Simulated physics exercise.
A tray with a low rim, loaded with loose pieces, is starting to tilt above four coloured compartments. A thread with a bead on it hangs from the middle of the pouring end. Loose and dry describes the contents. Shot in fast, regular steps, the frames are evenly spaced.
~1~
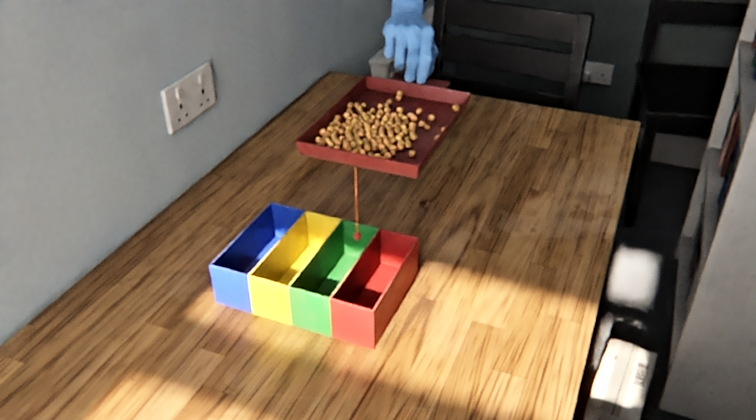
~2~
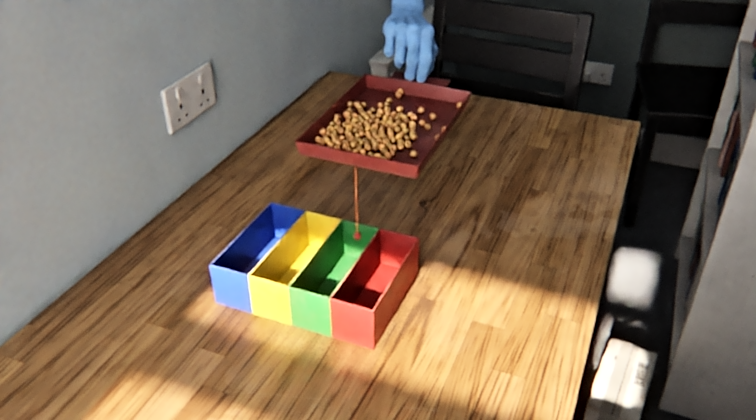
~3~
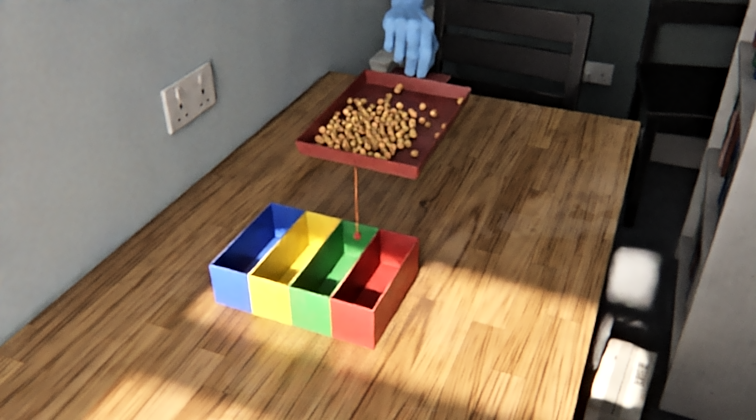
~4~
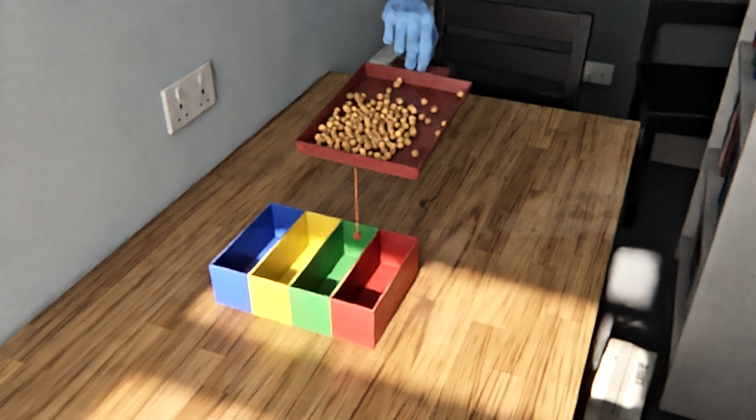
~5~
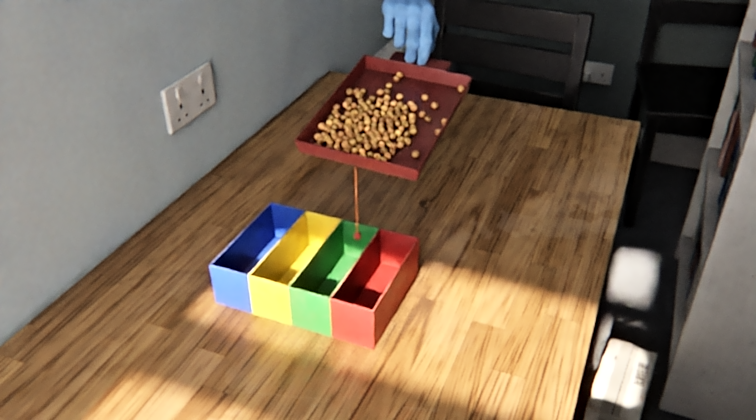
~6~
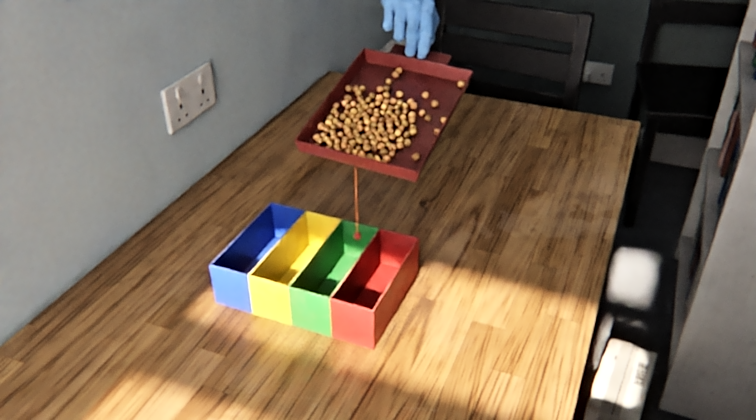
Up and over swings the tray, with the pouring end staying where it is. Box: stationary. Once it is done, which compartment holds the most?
The red compartment holds the most.
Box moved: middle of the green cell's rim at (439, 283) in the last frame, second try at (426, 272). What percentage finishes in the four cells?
Roughly 100 %, then roughly 100 %.
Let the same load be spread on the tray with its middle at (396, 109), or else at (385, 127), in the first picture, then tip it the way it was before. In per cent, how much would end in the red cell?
Estimate: 40 % first, 40 % second.
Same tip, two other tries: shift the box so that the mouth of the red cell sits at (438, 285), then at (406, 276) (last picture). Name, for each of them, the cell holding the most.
In turn: The cell in green; the red one.
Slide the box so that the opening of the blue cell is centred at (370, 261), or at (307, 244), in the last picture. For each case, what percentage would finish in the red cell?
Trial 1 around 0 percent, trial 2 around 30 percent.
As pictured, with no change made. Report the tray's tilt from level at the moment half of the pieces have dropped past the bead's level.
Roughly 90 degrees.
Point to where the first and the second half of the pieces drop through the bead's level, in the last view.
It goes through near (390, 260) first, then near (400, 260).
Soon, tray tipped steeply; nearly all on the tray; a stray few falling or outside the box.
A while on, tray tipped right over; a small part on the tray; about a third in the red cell; a small part in the green cell; a stray few in the yellow cell; about half falling or outside the box.
Towards the end, tray tipped past a quarter turn; about half in the red cell; a small part in the green cell; a stray few in the yellow cell; about half falling or outside the box.
Finally, tray tipped past a quarter turn; about half in the red cell; a small part in the green cell; a stray few in the yellow cell; none in the blue cell; about half outside the box.
